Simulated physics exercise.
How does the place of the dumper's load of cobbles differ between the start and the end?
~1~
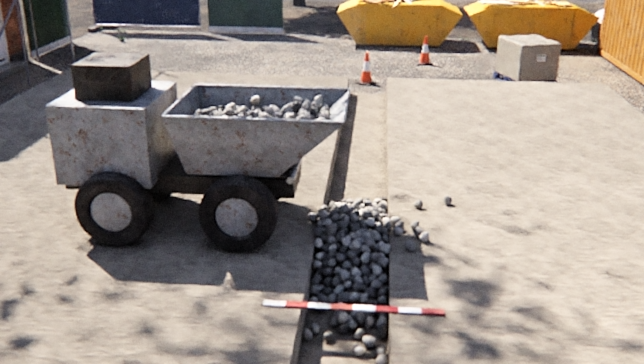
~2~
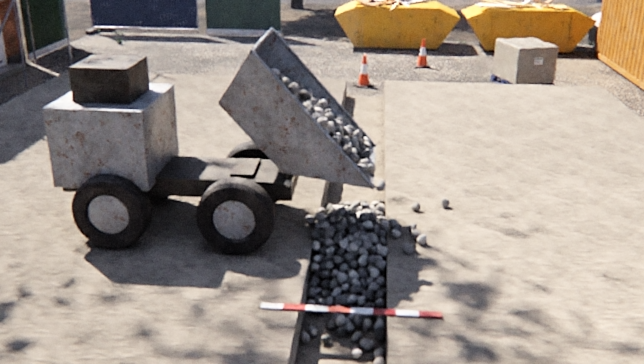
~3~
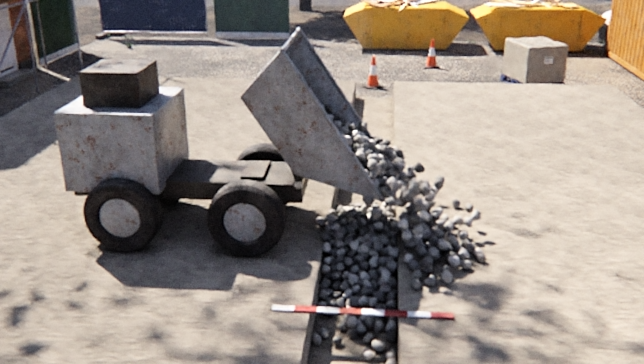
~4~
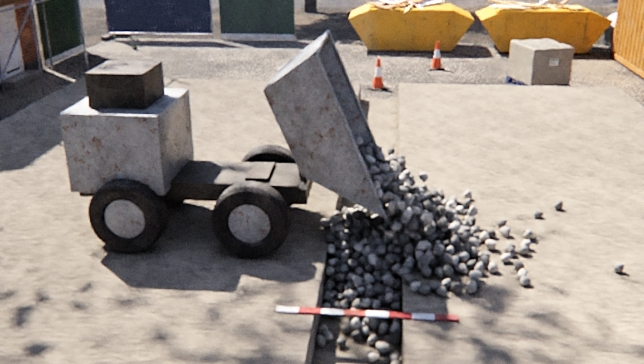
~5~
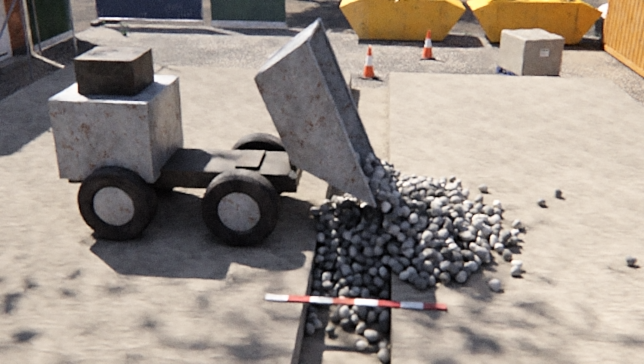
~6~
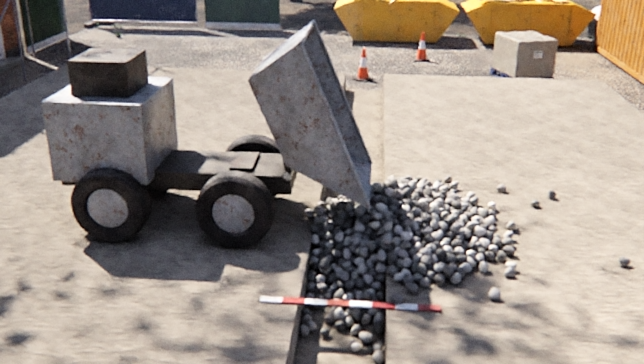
At the start the cobbles sit up in the dumper's level skip, to the left of the trench. By the end they lie lower and farther right, in a heap over part of the trench and across the ground beyond it.
